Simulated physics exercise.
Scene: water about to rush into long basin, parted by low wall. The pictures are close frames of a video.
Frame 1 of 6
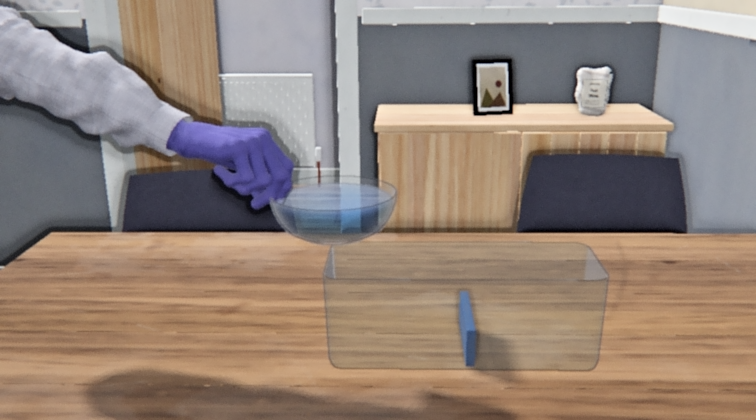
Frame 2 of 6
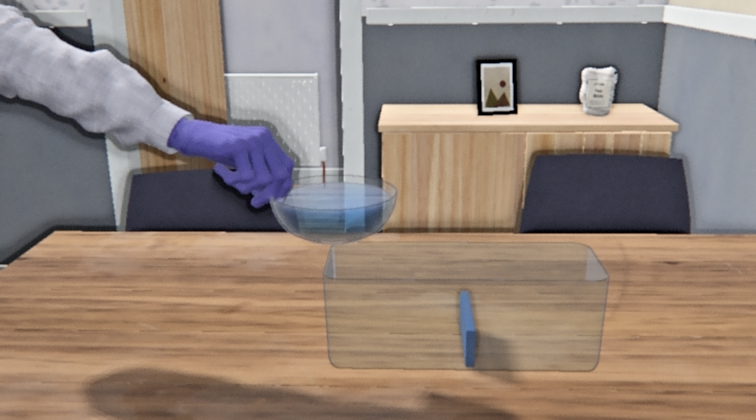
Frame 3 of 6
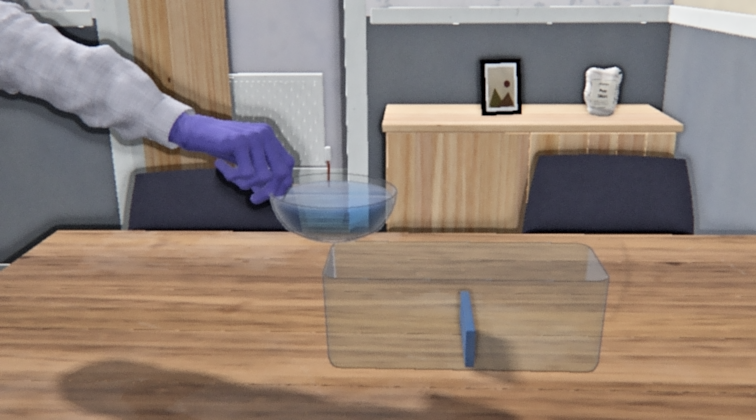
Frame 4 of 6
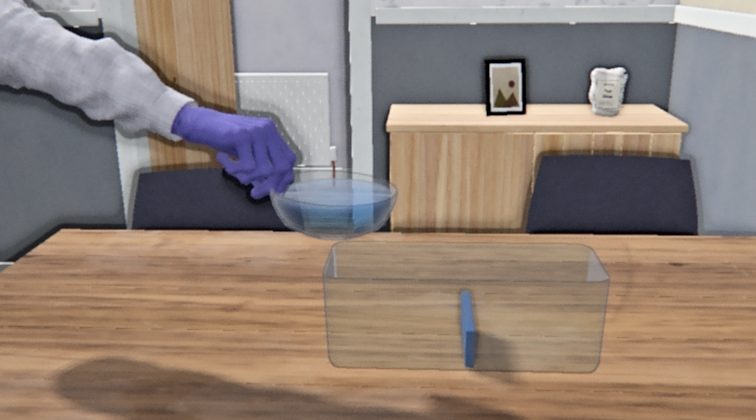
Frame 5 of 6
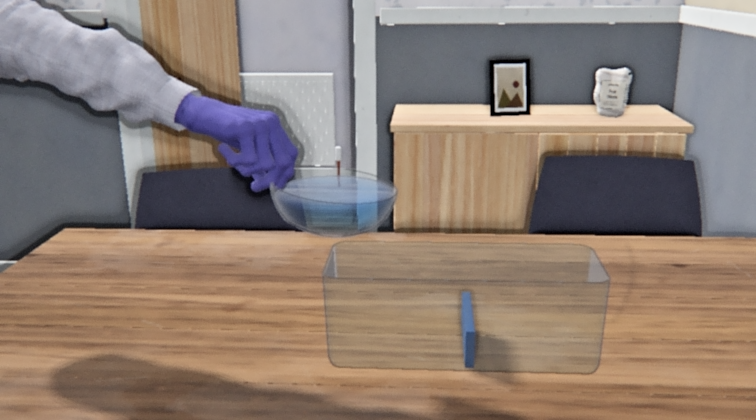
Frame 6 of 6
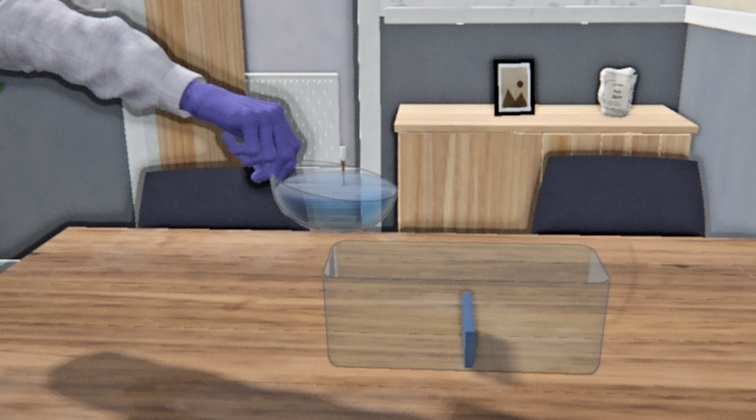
A glass bowl of blue water tilting slightly to the right in a purple-gloved hand above a clear basin with a low blue divider.
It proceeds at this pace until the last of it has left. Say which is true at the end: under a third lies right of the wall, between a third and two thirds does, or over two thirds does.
The share right of the wall does reach a third but does not go past two thirds.
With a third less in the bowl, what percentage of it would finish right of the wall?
Near 40 %.
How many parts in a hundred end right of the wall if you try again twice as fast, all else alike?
Close to 70 in a hundred.
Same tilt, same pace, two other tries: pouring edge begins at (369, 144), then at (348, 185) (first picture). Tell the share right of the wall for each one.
Roughly 30 per cent, then roughly 5 per cent.
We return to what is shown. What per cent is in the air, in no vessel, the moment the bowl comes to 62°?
I'd put it at roughly 35 percent of it.
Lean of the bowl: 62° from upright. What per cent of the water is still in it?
About 30 per cent.
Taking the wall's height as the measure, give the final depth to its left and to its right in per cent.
Some 30 per cent left and 40 right.
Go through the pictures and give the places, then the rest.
It leans 0°; its right rim is at (396, 193); the water meets the walls at (274, 197) and (394, 197); the long basin's rim runs from (328, 261) to (598, 262); the wall's top is at (467, 311), in the first frame.
It leans 0°; its right rim is at (397, 193); the water meets the walls at (275, 197) and (394, 197), in the second frame.
It leans 2°; its right rim is at (396, 193); the water meets the walls at (275, 195) and (394, 196), in the third frame.
It leans 4°; its right rim is at (397, 193); the water meets the walls at (276, 192) and (394, 194), in the fourth frame.
It leans 7°; its right rim is at (397, 193); the water meets the walls at (276, 188) and (395, 191), in the fifth frame.
It leans 10°; its right rim is at (397, 193); the water meets the walls at (277, 184) and (396, 188), in the sixth frame.
A moment on, the bowl is tipped part way and 30 per cent is still to pour, 23 is left of the wall and 10 right of it.
Next, the bowl is tipped on its side and 0 per cent is still to pour, 41 is left of the wall and 55 right of it.
Then the bowl is tipped right over and 0 per cent is still to pour, 44 is left of the wall and 55 right of it.
Later the bowl is tipped right over and 0 per cent is still to pour, 44 is left of the wall and 55 right of it.
At rest 44 per cent lies left of the wall, 55 right of it and 1 outside.
